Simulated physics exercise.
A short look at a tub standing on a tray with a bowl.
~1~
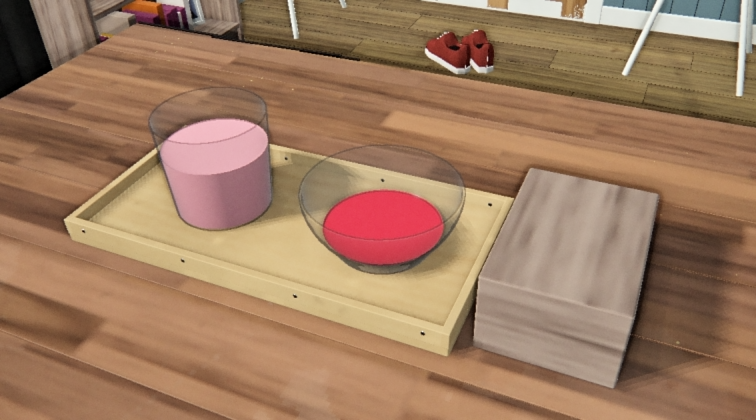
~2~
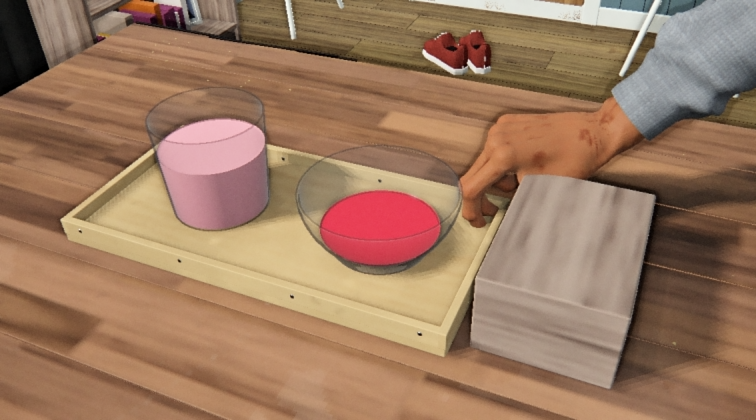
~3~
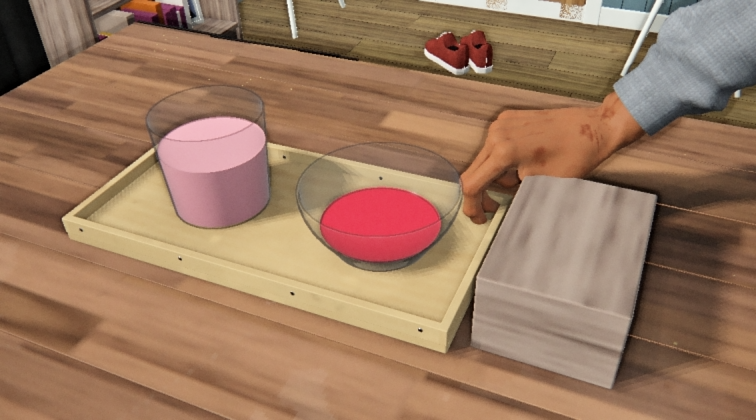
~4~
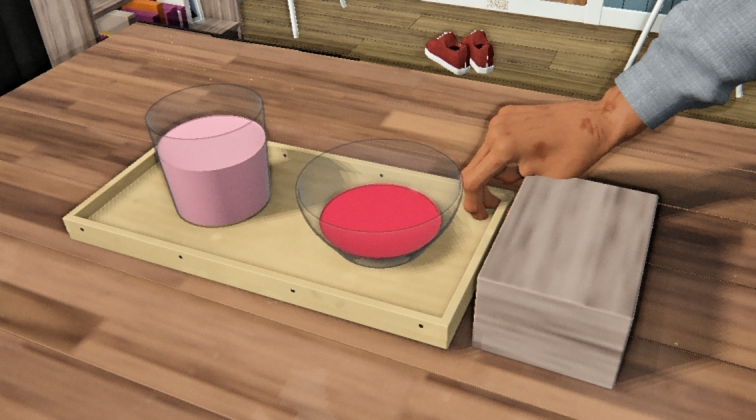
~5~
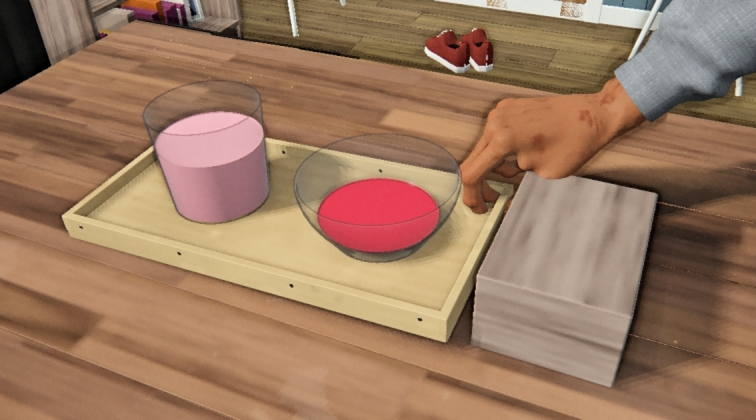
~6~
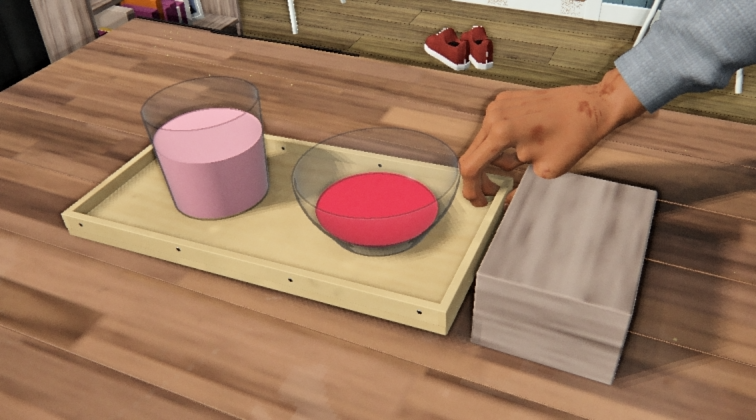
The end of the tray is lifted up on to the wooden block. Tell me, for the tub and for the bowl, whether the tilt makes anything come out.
In the end tub: Nothing goes over, bowl: Nothing goes over.
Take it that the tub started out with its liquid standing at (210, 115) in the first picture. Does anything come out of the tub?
Then, put simply, some gets out.
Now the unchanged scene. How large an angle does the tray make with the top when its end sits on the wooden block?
It comes to rest at an angle near 13°.
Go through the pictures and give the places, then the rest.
In the first frame, the tray lies flat; tub (217, 159) about two thirds full; bowl (383, 214) about a quarter full; wooden block (547, 334).
The second frame shows a hand takes the end of the tray; tub about two thirds full, surface at (212, 146); bowl about a quarter full, surface at (380, 226).
In the third frame, the end is rising; tub (215, 156) about two thirds full; bowl (380, 210) about a quarter full.
In the fourth frame, the end has come up a little; tub about two thirds full, surface at (212, 143); bowl about a quarter full, surface at (381, 219); wooden block (546, 334).
The fifth frame shows slope near 2°; tub (213, 151) about two thirds full; bowl (379, 202) about a quarter full.
The sixth frame shows the tray slopes by about 3°; tub about two thirds full, surface at (208, 135); bowl about a quarter full, surface at (379, 208); wooden block (545, 330).
Shortly, the tray slopes by about 8°; tub, none is lost; bowl, none is lost.
Then, the tray slopes by about 14°; tub, none is lost; bowl, none is lost.
At the finish, the tray slopes by about 13°, resting on the wooden block; tub, none is lost; bowl, none is lost.
